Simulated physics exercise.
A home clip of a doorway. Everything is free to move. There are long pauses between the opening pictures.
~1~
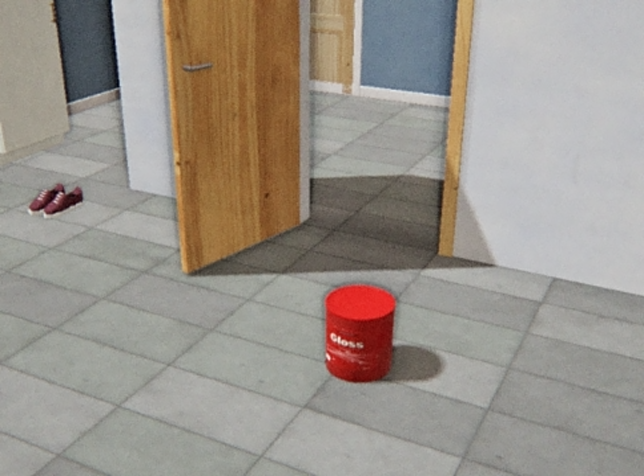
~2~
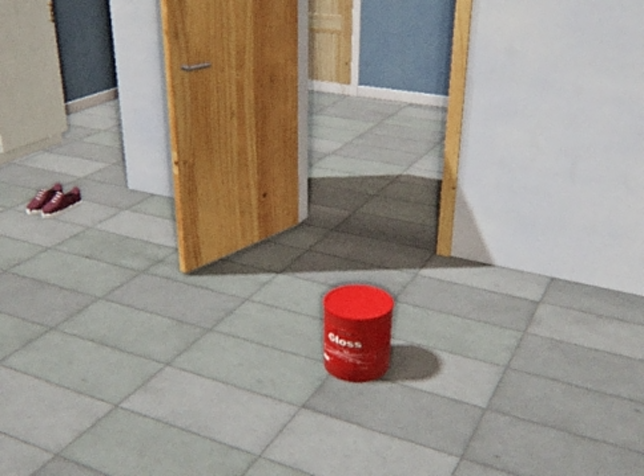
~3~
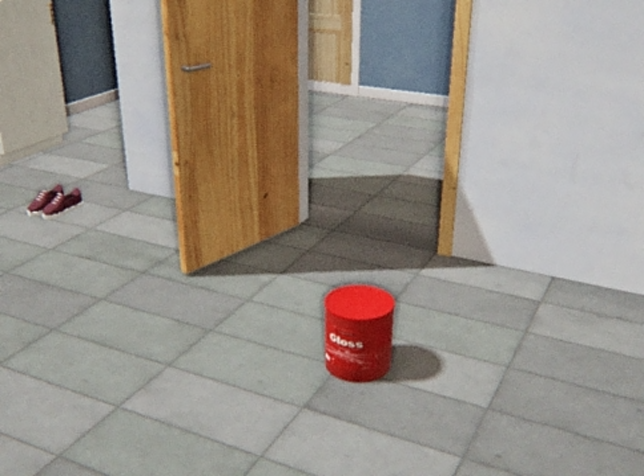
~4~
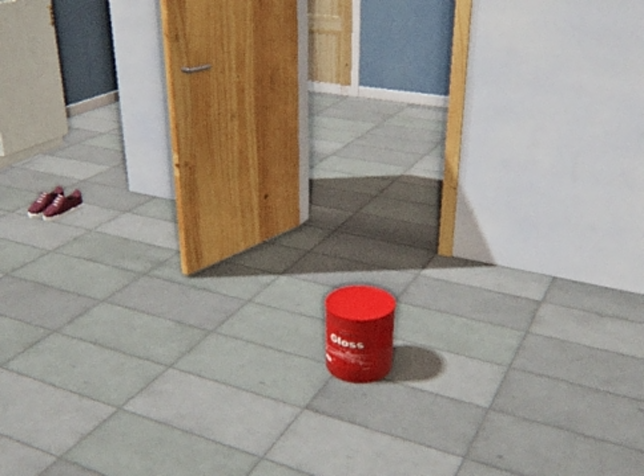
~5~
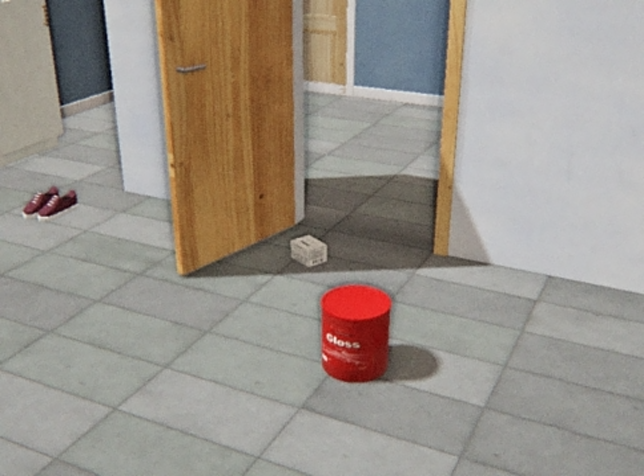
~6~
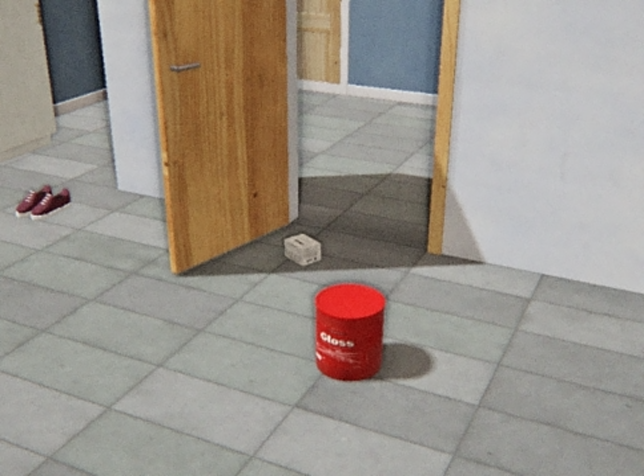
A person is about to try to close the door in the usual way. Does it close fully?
In the end the door closes.
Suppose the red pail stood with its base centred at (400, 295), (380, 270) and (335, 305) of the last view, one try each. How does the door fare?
First try: It closes; second try: It jams; third try: It shuts.
Then, 0.90 s after the last picture, open by 71°.
Then, 1.40 s after the last picture, open by 41°; white box slid about its own width near (333, 248).
Then, 1.70 s after the last picture, open by 23°; white box slid well along near (357, 242).
Then, 2.00 s after the last picture, open by 5°; white box slid well along near (373, 232).
At rest, open by 0°; moved from the start, white box; red pail in place. Seen from the same camera at the end, white box near (377, 227).
